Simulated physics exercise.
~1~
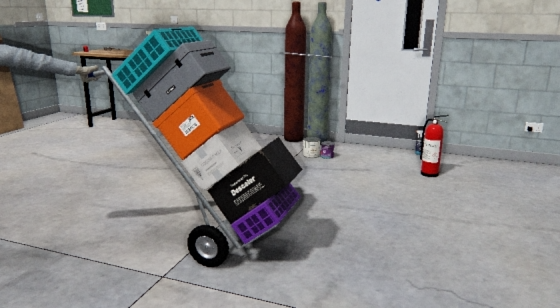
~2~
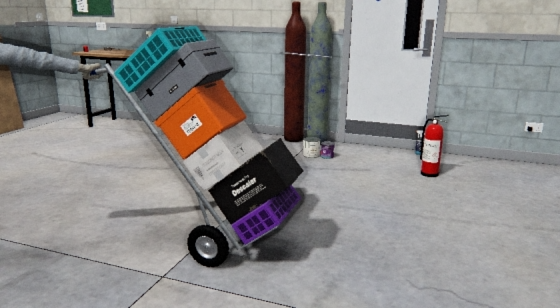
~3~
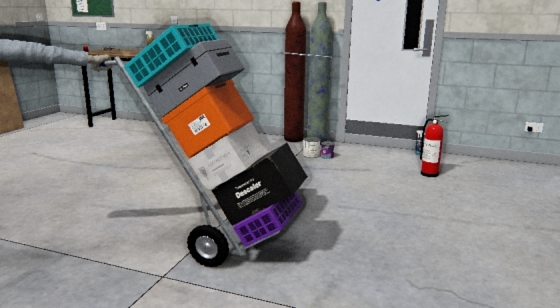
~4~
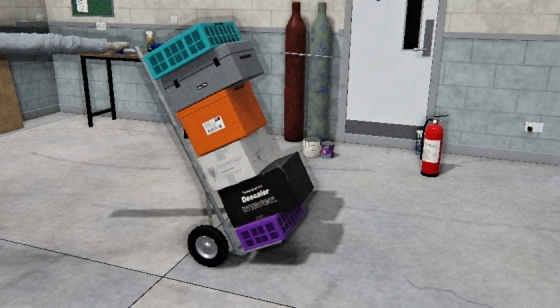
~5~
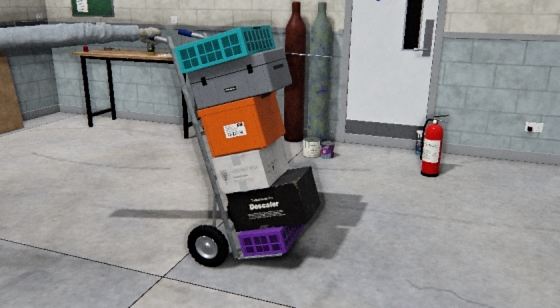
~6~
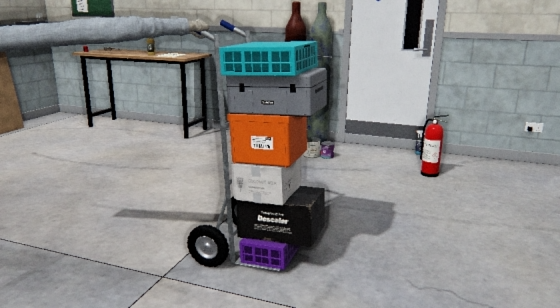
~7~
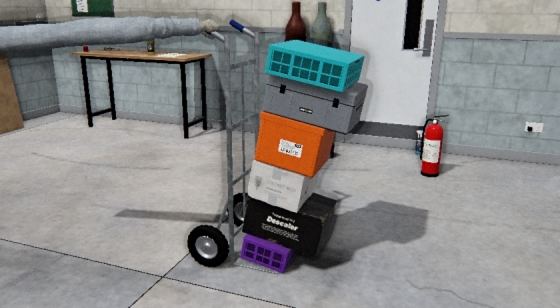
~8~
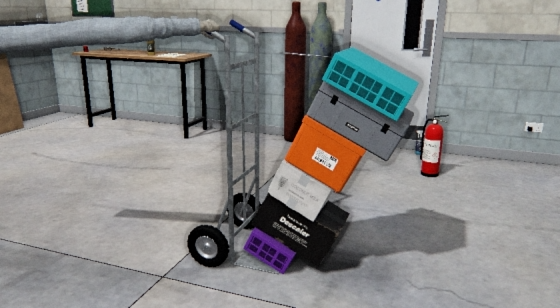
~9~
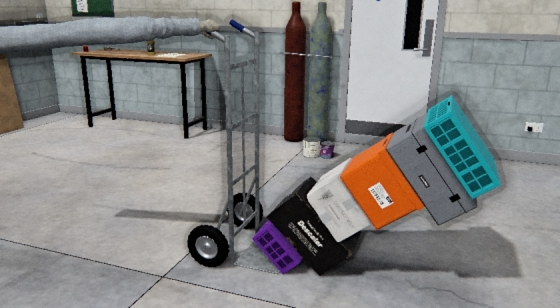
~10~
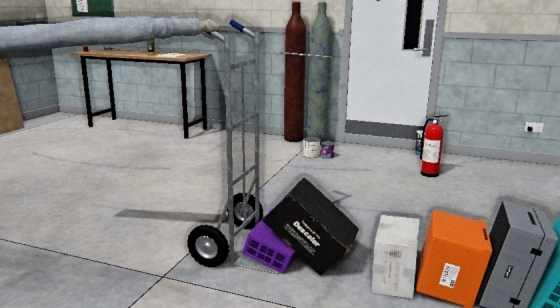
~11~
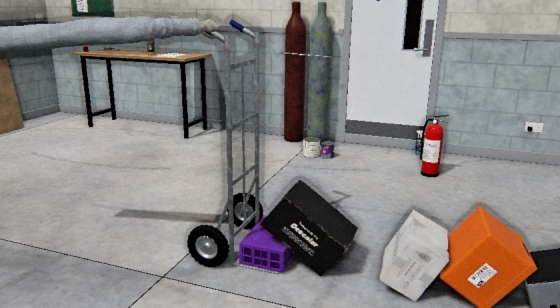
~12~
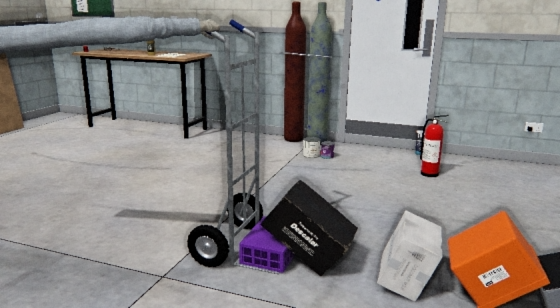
To begin with, a grey-sleeved arm at the left holds a hand truck tilted back, loaded with a purple crate, black box, white box, orange tote, grey toolbox and turquoise crate. The truck swings upright, carrying the unstrapped stack with it. Once it stands upright, the load keeps tipping to the right, leaning away from the frame. The column topples, and the upper four items crash to the floor and tumble right. At the end, the truck stands upright, the black box lies tipped against the purple crate at its base, and the white box and orange tote rest farther right.
